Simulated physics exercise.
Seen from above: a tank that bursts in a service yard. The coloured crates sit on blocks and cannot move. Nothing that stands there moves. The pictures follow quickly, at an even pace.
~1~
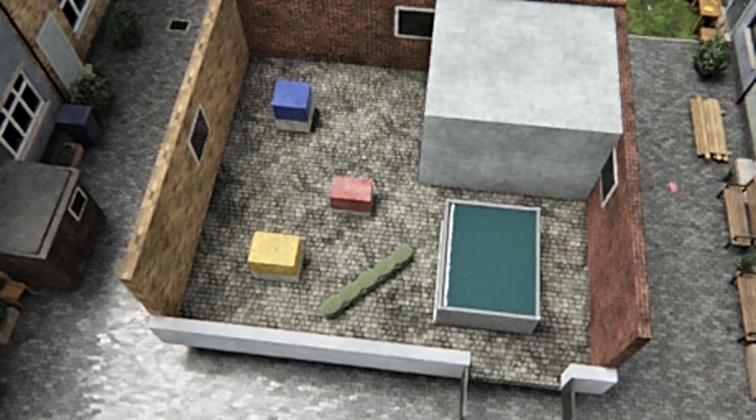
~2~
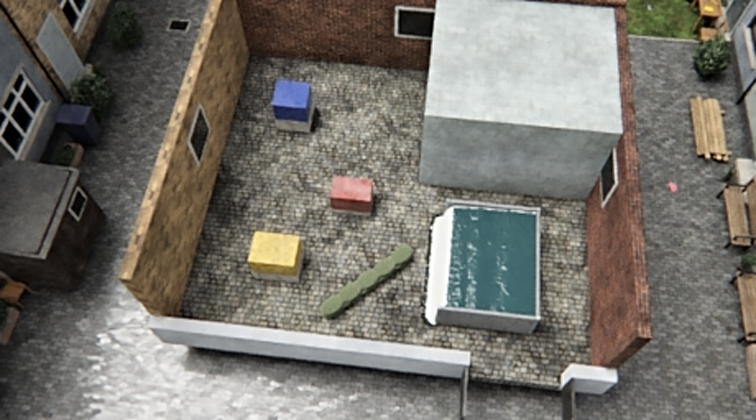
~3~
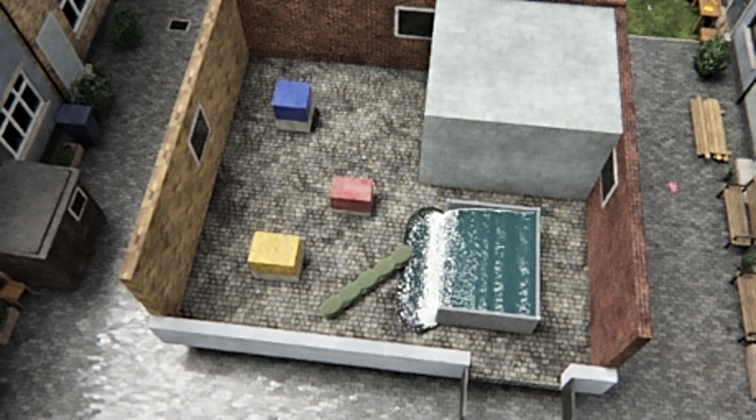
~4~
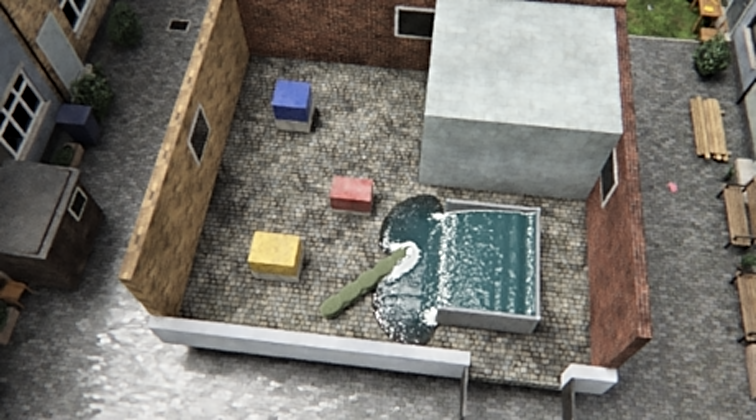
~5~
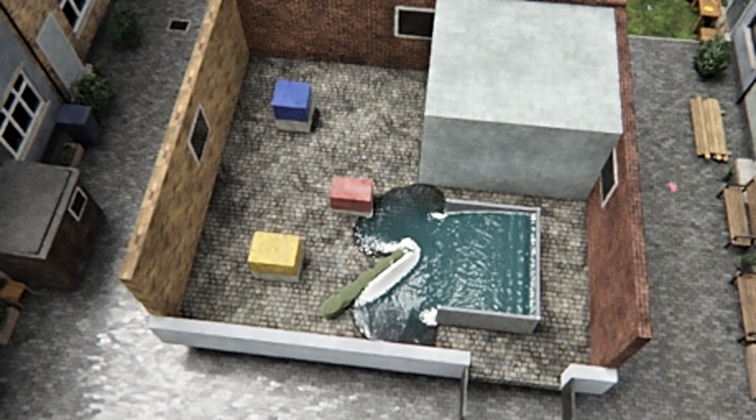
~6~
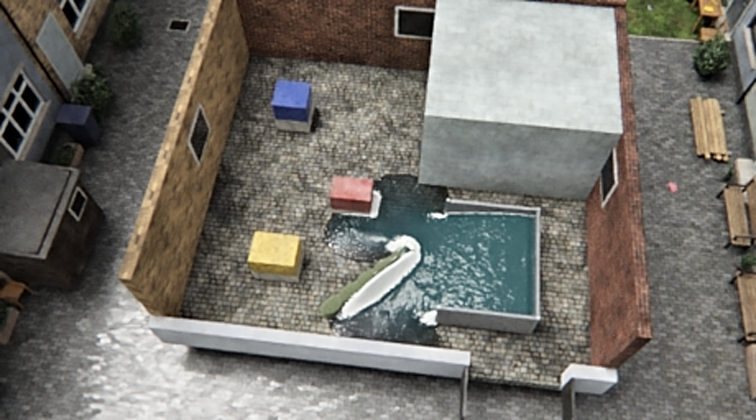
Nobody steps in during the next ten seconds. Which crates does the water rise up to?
In the end: The red crate is wetted; the blue crate escapes dry; the yellow crate escapes dry.
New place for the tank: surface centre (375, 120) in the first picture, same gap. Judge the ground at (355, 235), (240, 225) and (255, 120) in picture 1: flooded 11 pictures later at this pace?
In turn: No water, covered, flooded.
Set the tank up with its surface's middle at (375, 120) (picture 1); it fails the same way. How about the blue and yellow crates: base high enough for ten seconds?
Then: The blue one is wetted, the yellow one remains dry.
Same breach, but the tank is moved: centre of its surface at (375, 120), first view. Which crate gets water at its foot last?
I say the red crate.
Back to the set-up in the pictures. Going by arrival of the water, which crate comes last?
The crate marked blue.
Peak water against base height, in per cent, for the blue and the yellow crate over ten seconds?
In turn 40 and 60 per cent.
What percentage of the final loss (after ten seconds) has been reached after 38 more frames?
Close to 40 %.
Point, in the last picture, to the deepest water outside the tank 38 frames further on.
Around (275, 68).
A moment on, water covers 35 % of the floor; the red crate water round its plinth, the blue crate not reached, the yellow crate water round its plinth.
Next, water covers 55 % of the floor; the red crate water round its plinth, the blue crate water round its plinth, the yellow crate water round its plinth.
Then, water covers 70 % of the floor; the red crate water round its plinth, the blue crate water round its plinth, the yellow crate water round its plinth.
Later, water covers 95 % of the floor; the red crate water round its plinth, the blue crate water round its plinth, the yellow crate water round its plinth.
In the end, water covers 100 % of the floor; the red crate was topped, the blue crate stayed above the water, the yellow crate stayed above the water.
